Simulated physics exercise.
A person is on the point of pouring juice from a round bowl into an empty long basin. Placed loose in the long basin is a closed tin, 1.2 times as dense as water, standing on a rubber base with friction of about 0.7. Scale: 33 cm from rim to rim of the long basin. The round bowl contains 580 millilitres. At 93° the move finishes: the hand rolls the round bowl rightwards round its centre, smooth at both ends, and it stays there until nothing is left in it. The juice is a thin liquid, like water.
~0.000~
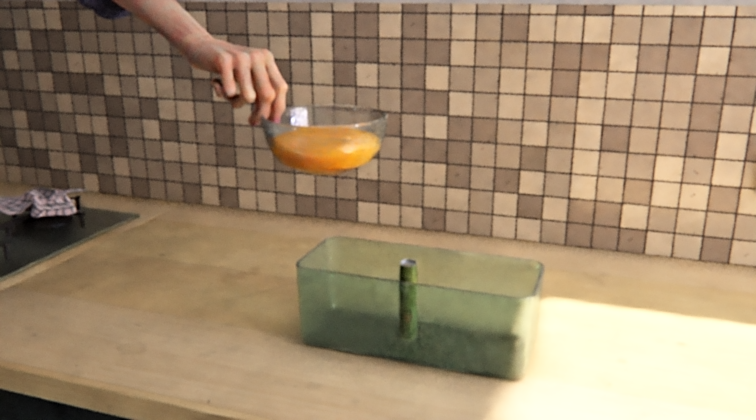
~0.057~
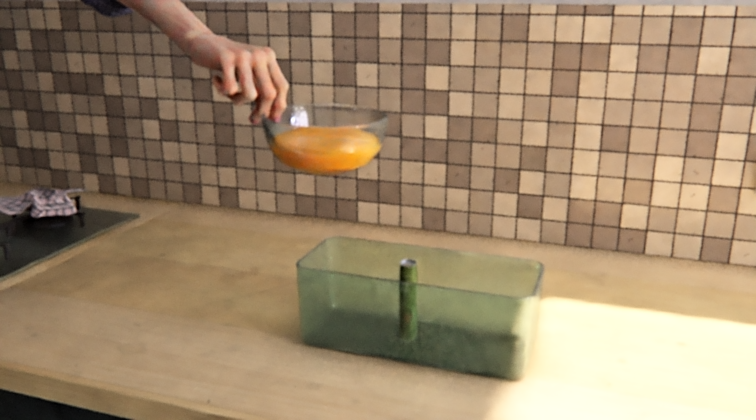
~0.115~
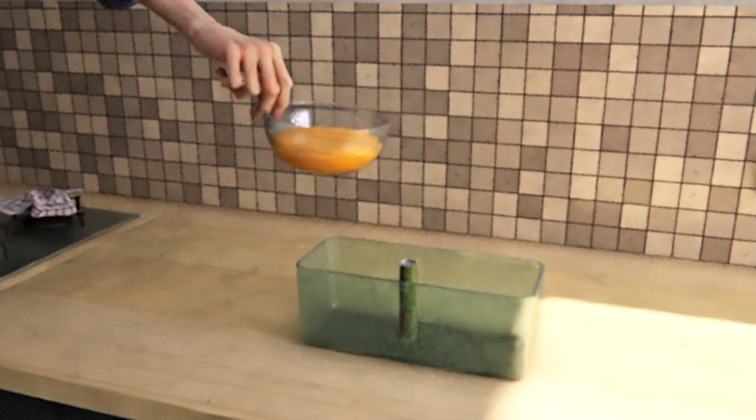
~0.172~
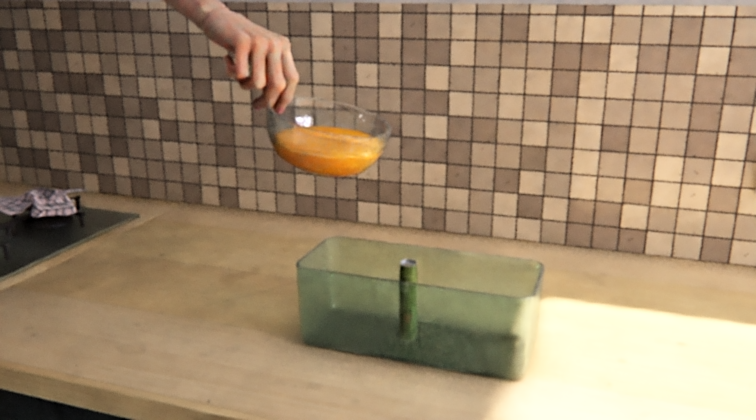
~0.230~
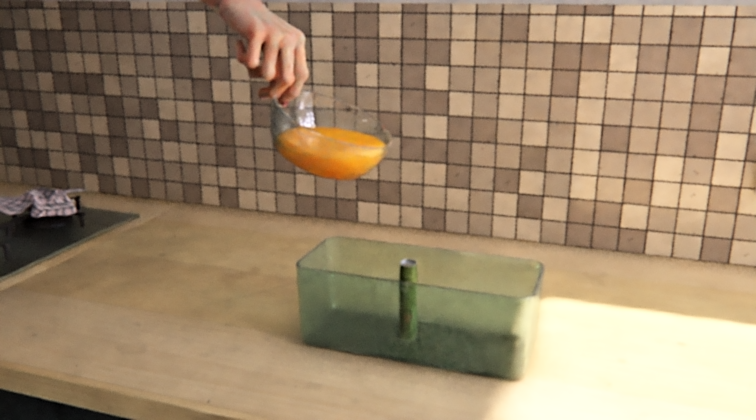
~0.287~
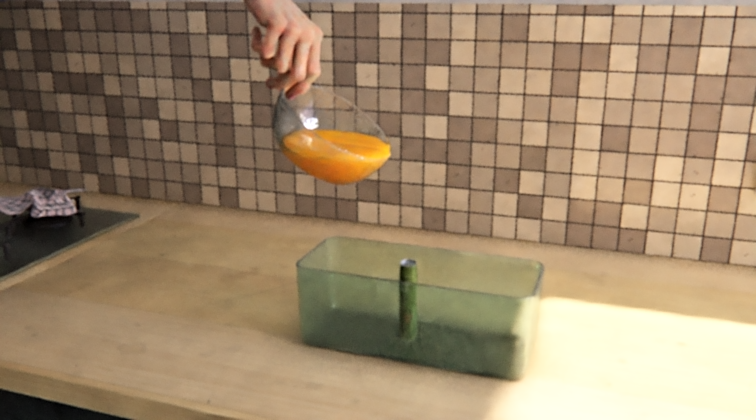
A hand held a clear round bowl of orange juice above a long green see-through basin with a small upright tin in it, then gradually tilted the bowl to the right.
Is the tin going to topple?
No.
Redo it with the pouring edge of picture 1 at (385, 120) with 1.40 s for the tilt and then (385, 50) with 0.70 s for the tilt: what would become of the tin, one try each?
First it keeps standing; then it topples.
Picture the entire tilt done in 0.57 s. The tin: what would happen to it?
With that tilt, the tin stays on its base.
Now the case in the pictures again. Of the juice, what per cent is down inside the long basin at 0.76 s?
Looks like about 88 % of the whole amount.
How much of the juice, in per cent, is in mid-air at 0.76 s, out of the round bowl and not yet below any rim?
Something like 9 per cent of the total.
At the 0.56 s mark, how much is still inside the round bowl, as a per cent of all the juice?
24 %.
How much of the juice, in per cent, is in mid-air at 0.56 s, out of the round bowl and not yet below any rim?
I'd put it at about 48 percent.
After 0.56 s the tilt is 84° and 24 per cent is still to pour; the tin stands where it began.
After 0.76 s the tilt is 93° and 4 per cent is still to pour; the tin stands where it began.
After 0.97 s the tilt is 93° and 0 per cent is still to pour; the tin stands where it began.
After 1.20 s the tilt is 93° and 0 per cent is still to pour; the tin stands where it began.
In the end the tin stands where it began.
